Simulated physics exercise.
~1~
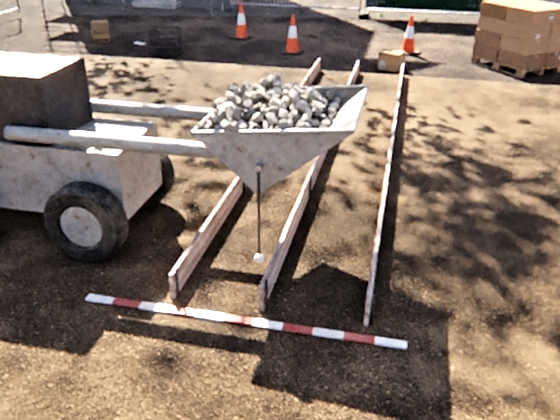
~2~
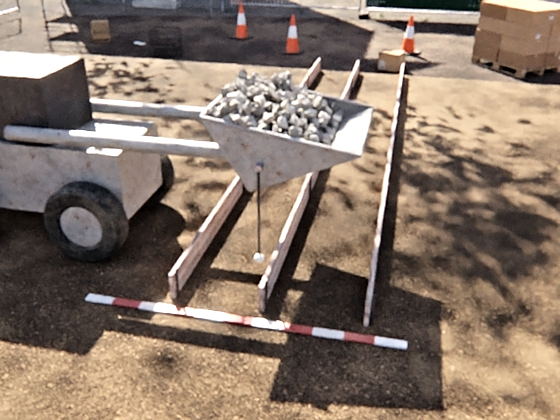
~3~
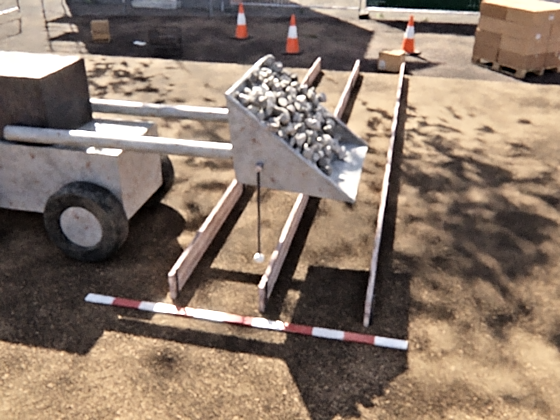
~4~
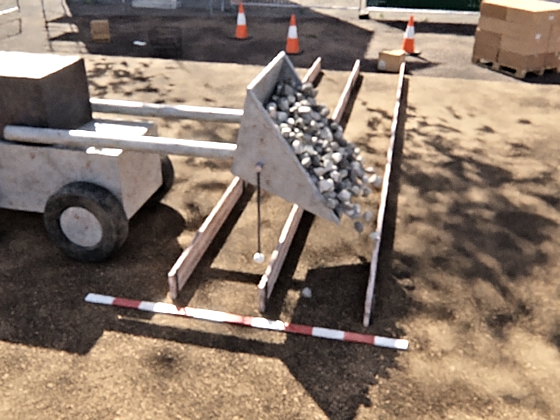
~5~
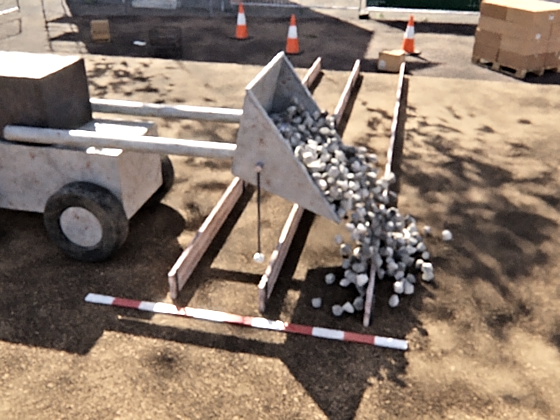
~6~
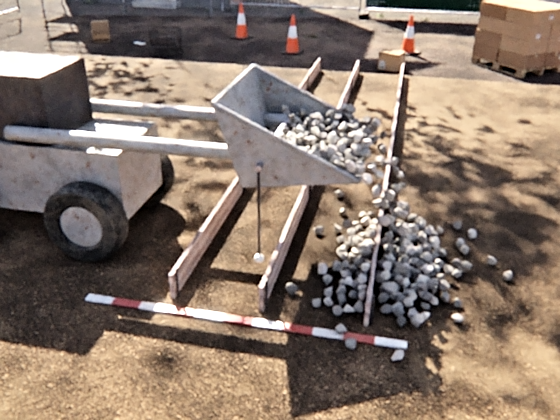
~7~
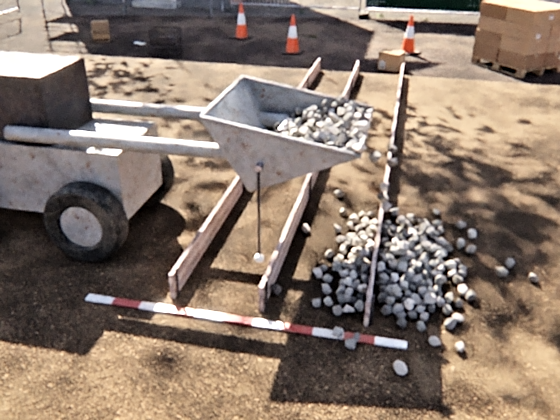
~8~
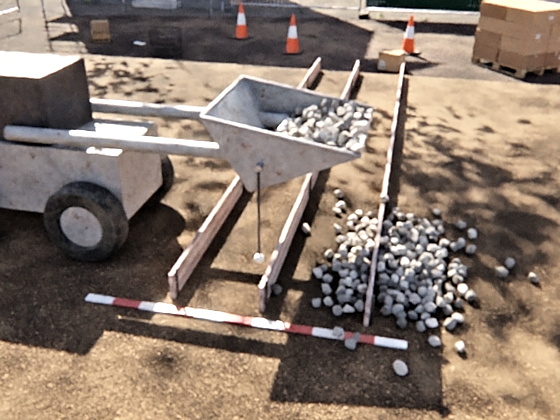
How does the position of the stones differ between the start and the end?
At the start the stones are all heaped in the raised bucket. By the end many of them lie lower and farther right, scattered on the ground on both sides of the right-hand board, while the rest remain in the bucket.
